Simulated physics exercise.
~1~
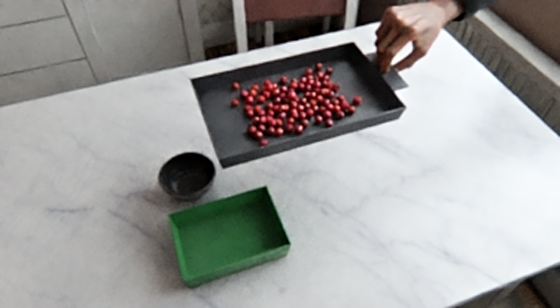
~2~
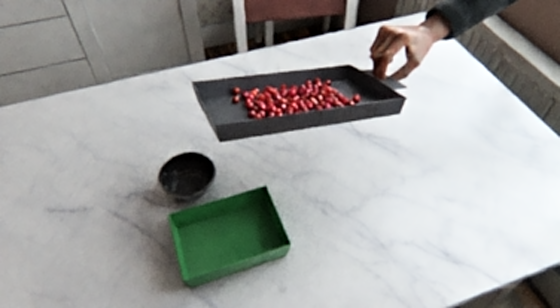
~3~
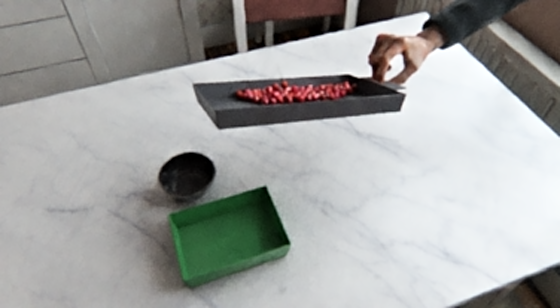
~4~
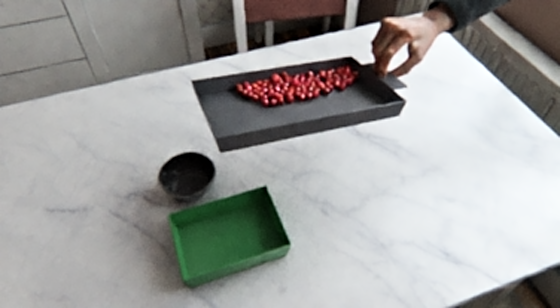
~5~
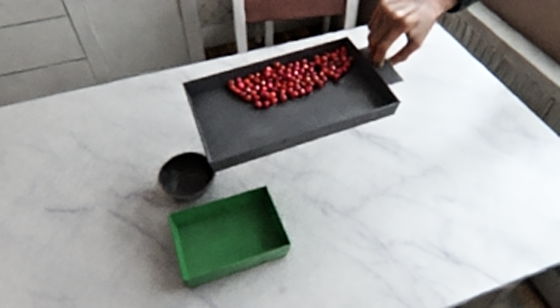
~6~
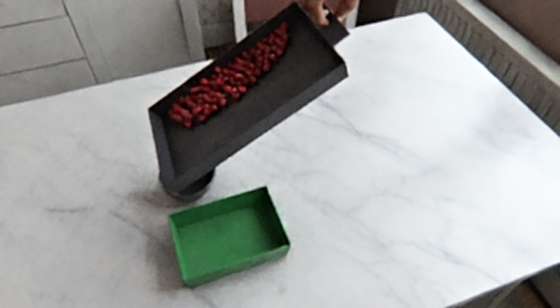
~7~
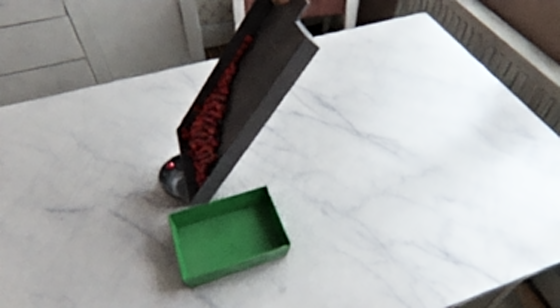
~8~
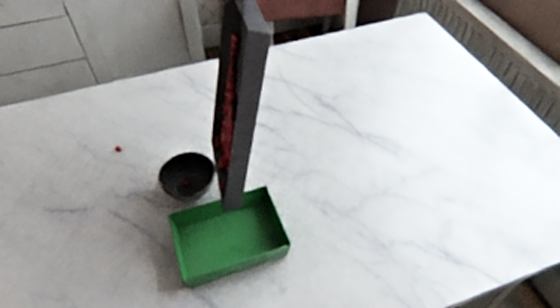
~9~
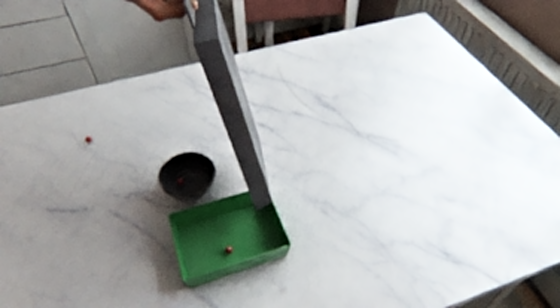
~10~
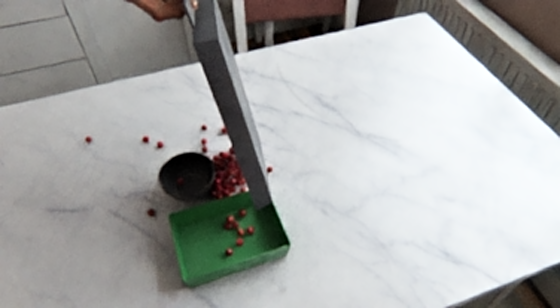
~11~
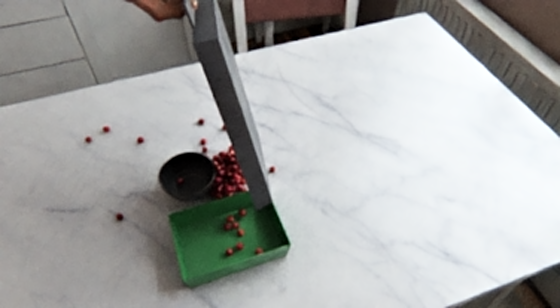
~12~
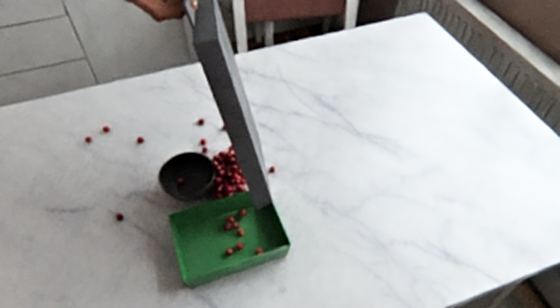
A dark tray of red cranberries, held by a hand above a marble table, tilts, levels, then swings left and tips upright past vertical, spilling most berries beside the black bowl and across the tabletop, while a few come to rest in the green tin.
